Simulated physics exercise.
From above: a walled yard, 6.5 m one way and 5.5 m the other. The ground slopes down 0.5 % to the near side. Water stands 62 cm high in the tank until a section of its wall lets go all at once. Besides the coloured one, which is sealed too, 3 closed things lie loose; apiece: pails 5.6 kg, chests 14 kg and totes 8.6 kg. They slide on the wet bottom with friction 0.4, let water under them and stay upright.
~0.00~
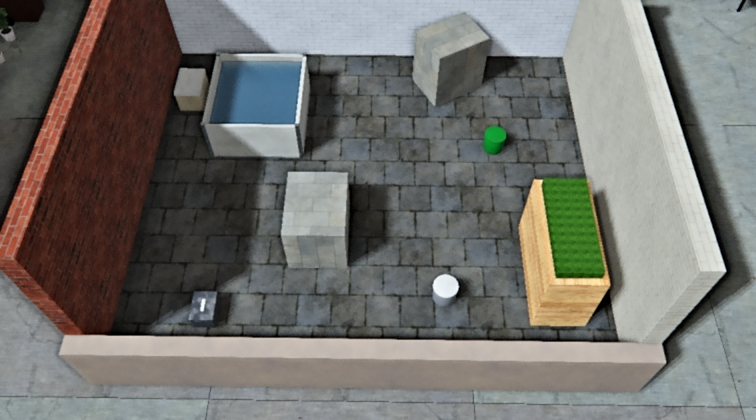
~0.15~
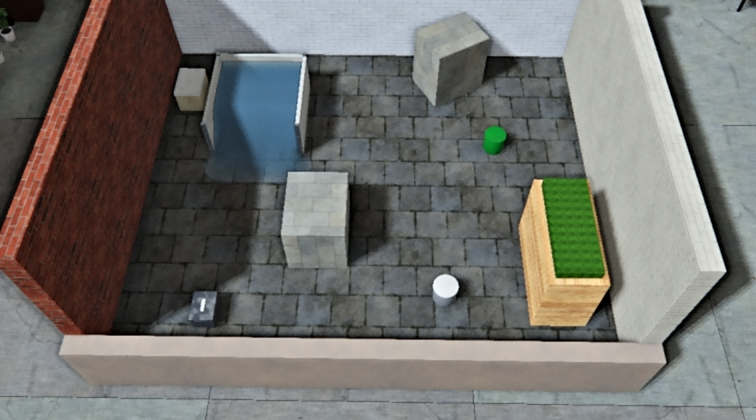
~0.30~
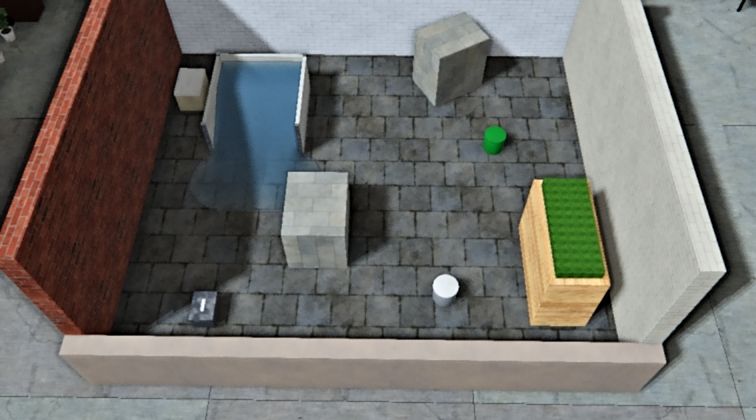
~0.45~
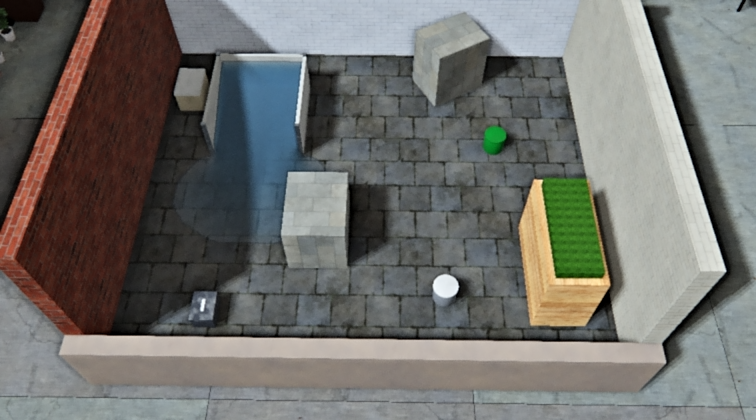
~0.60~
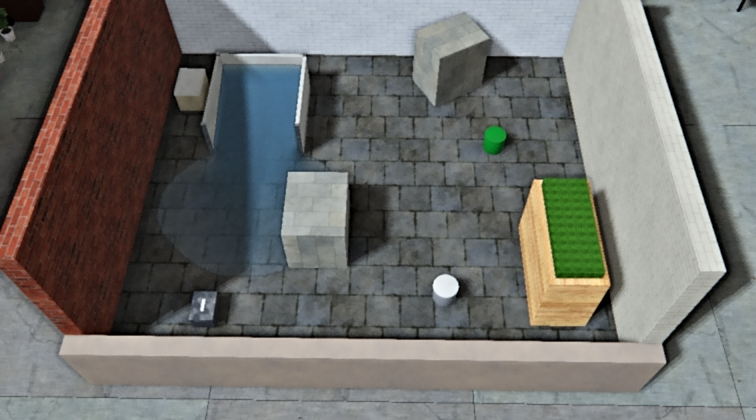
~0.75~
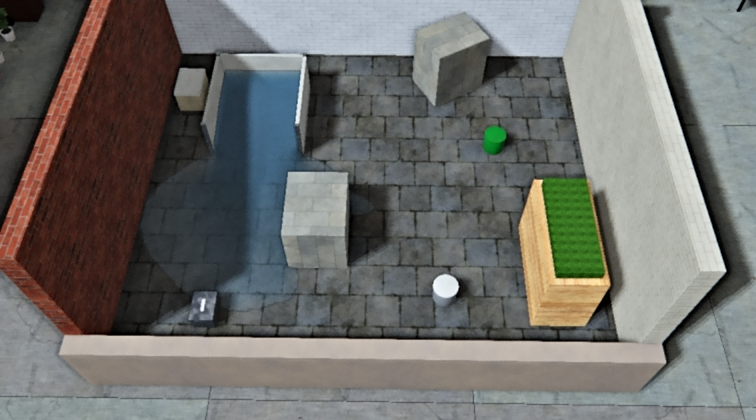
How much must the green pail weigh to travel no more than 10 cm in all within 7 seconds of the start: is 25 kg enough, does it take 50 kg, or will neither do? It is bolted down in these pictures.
For it, the smaller load will do.
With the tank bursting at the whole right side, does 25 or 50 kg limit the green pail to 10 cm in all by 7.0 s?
Then only the larger load is enough.
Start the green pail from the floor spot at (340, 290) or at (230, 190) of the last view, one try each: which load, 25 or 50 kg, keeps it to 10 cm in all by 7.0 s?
In that order: Either load holds; neither is enough.
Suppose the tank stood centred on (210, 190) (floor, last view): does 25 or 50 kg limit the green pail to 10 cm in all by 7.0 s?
Then the lower weight is enough.
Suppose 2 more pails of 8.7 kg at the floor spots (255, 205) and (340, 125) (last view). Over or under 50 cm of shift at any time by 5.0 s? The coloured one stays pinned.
In that order: More, short of it.
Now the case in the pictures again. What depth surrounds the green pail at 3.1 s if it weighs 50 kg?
Roughly 2 cm.
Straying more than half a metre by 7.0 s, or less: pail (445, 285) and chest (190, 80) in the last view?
In that order: Past it, under.
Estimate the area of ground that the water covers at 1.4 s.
Roughly 11.0 m2.
After 1.4 s the green pail would be 0 cm from its start with 25 kg and 0 cm from its start with 50 kg; 0 cm of water round it then.
After 3.1 s the green pail would be 0 cm from its start with 25 kg and 0 cm from its start with 50 kg; 2 cm of water round it then.
After 4.9 s the green pail would be 0 cm from its start with 25 kg and 0 cm from its start with 50 kg; 1 cm of water round it then.
After 7.0 s the green pail would be 0 cm from its start with 25 kg and 0 cm from its start with 50 kg; 3 cm of water round it then.
